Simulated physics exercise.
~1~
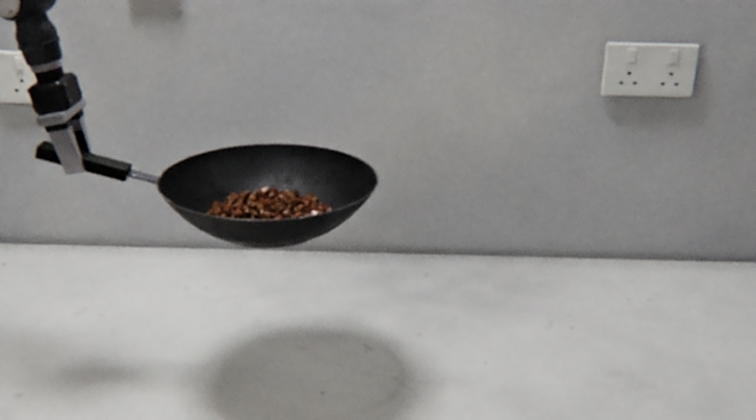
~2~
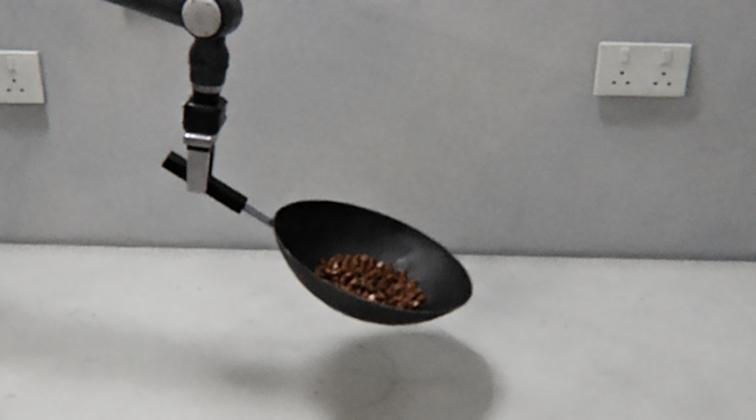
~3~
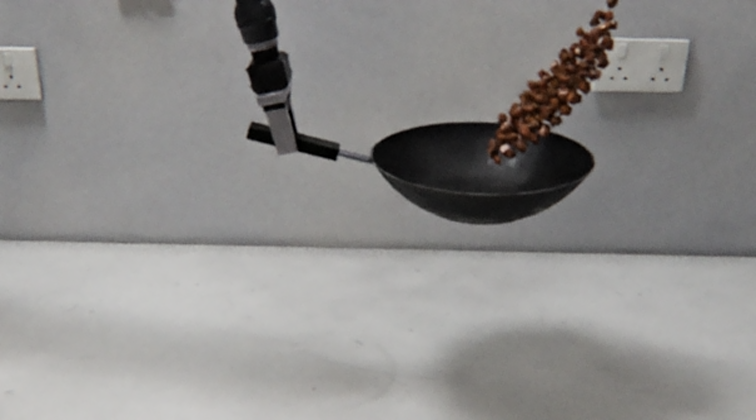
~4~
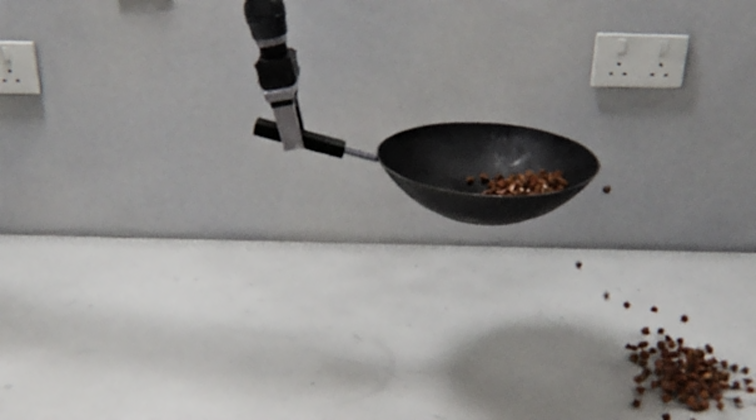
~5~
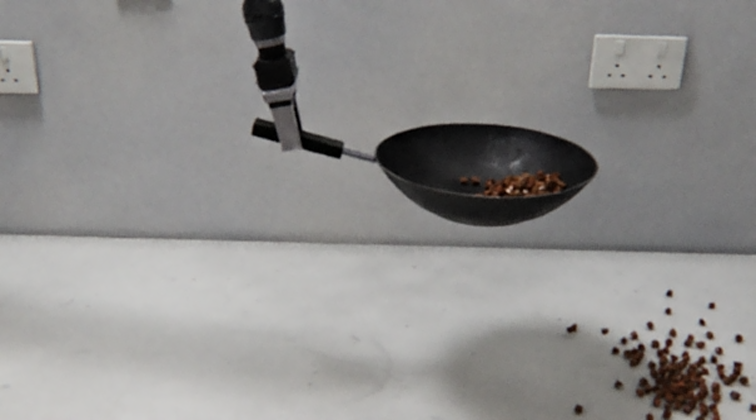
Reddish-brown pellets fly from a black wok a robot arm swings, many landing on the table.
